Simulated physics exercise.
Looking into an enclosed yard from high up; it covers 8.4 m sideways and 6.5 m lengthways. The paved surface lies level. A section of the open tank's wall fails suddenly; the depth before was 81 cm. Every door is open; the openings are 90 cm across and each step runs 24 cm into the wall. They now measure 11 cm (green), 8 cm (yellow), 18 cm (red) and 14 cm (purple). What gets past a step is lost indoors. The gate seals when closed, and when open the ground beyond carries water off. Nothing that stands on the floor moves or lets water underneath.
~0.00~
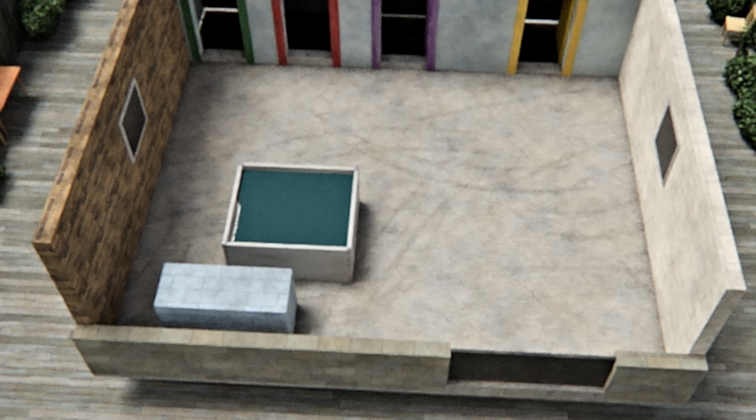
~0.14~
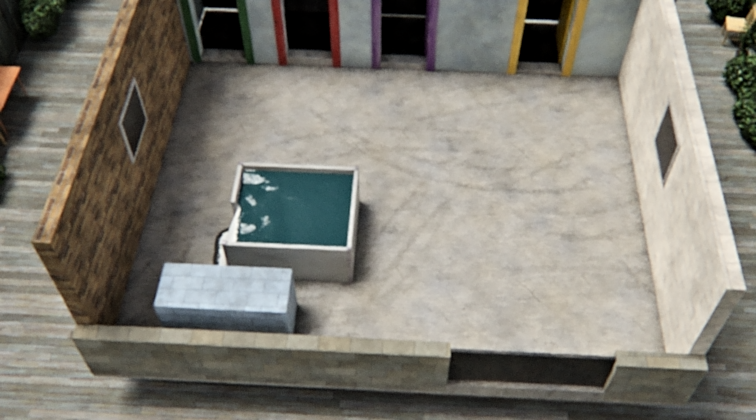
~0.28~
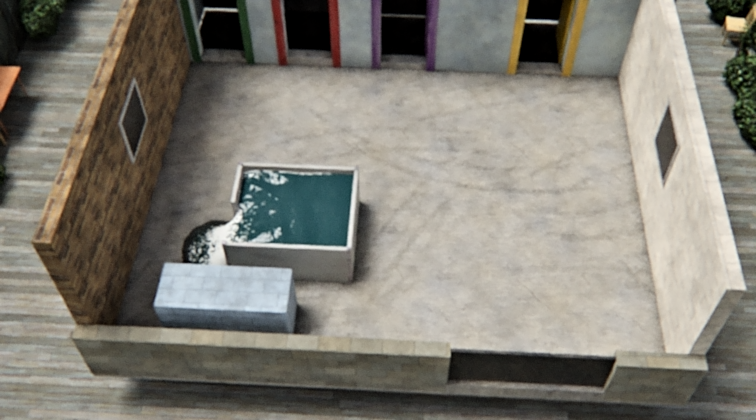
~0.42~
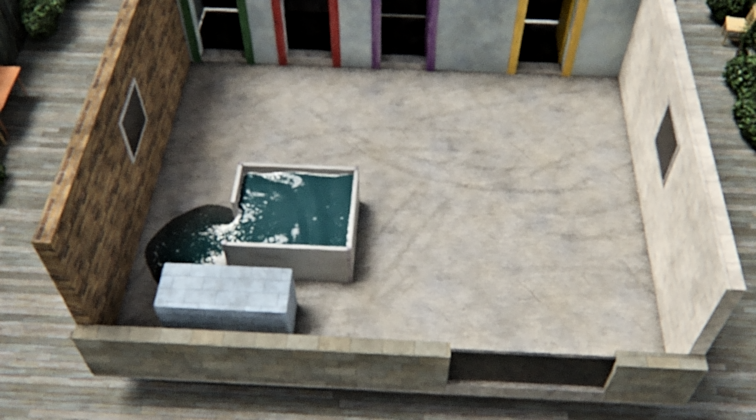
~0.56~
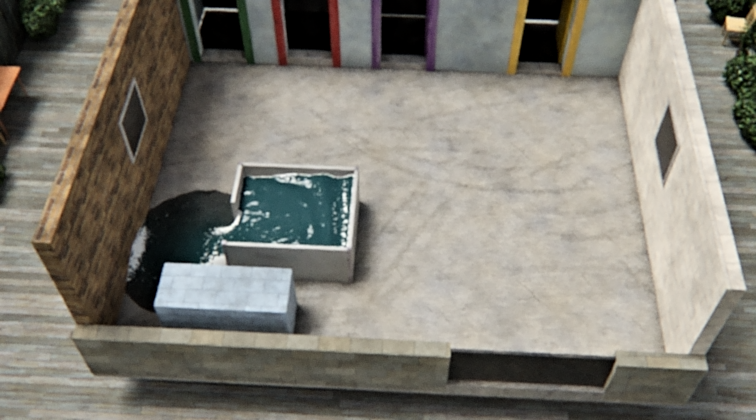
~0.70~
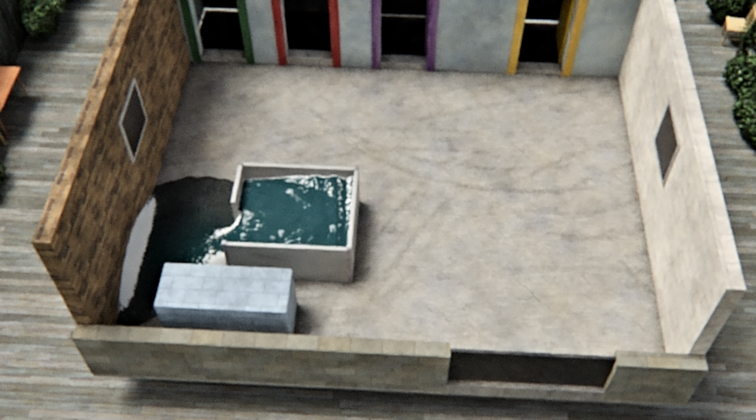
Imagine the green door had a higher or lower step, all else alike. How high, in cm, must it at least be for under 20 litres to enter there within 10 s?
About 13.5 cm.
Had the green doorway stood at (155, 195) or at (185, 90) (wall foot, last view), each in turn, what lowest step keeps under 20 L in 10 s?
Roughly 16 and 7.5 cm.
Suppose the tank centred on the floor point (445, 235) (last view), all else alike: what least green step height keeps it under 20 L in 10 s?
About 14.0 cm.
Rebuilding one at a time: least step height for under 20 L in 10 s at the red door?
About 6.0 cm at red.
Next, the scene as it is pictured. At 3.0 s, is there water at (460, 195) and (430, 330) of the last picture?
In that order: Not reached, under water.
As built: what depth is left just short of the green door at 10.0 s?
Some 8.0 cm.
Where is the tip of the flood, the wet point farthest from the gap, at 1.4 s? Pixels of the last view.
Around (176, 113).
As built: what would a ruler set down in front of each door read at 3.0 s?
In cm: Green 19, yellow 0, red 4, purple 0.
After 1.4 s water covers 10 % of the floor, deepest (55 cm) near (109, 352); it has not reached the green door.
After 3.0 s water covers 30 % of the floor, deepest (33 cm) near (161, 334); 19 cm at the green door, 13 litres in over its 11 cm step.
After 10.0 s water covers 95 % of the floor, deepest (10 cm) near (627, 160); 8 cm at the green door, 52 litres in over its 11 cm step.
At the green door as built, the water arrived by 2.2 s and peaked near 19 cm at 3.0 s.
With a step of 11 cm, 52 litres would have come in within the 10 s; with 15 cm, 12 litres. So under 20 litres takes about 13.5 cm.
